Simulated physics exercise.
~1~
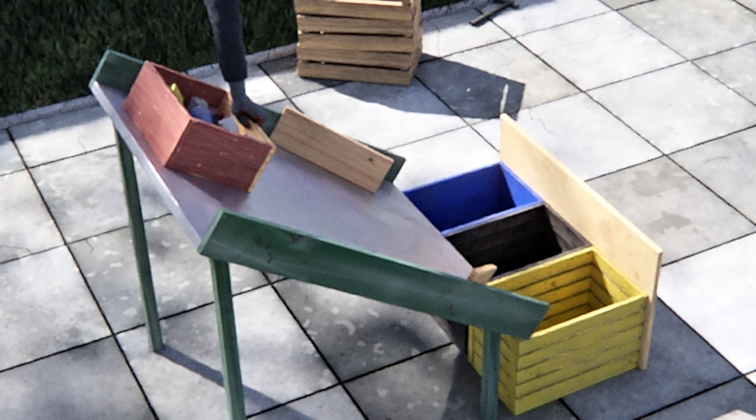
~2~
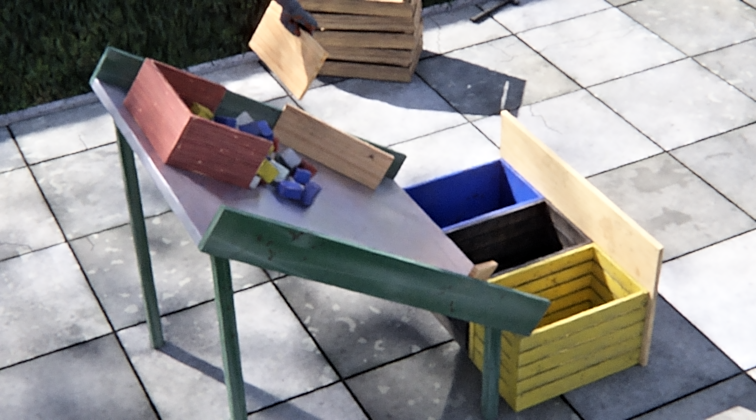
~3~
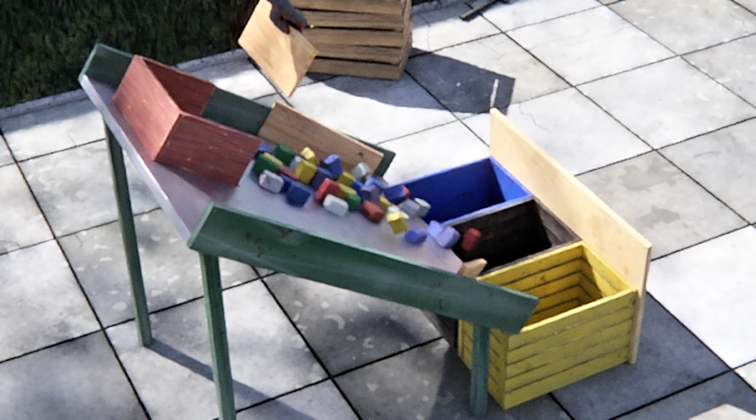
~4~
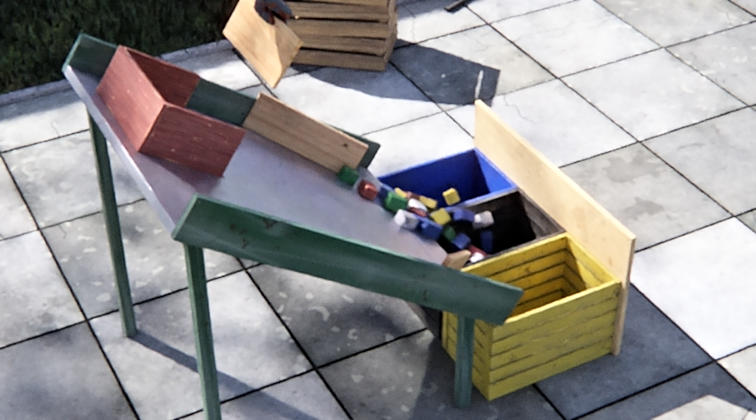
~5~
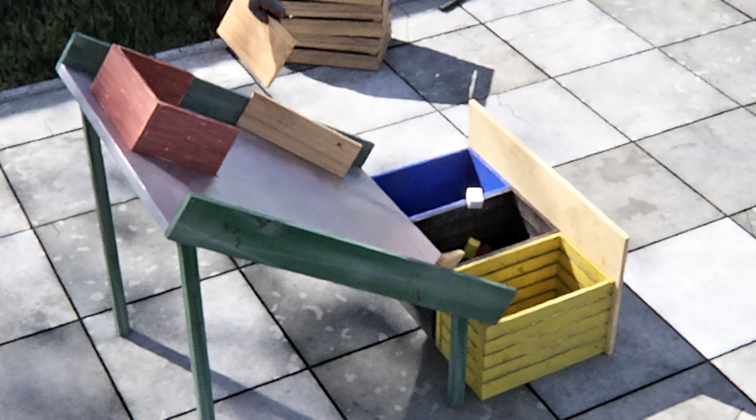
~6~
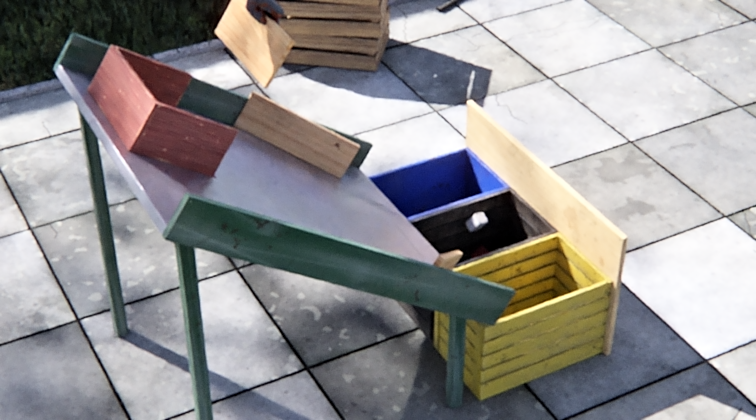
In this clip, a dark-gloved hand lifts a wooden gate away from a red pen on a sloping table, and small multicoloured blocks spill down past angled boards, dropping into the blue bin and black tub, while the yellow bin appears empty and a pale block finally rests in the tub.
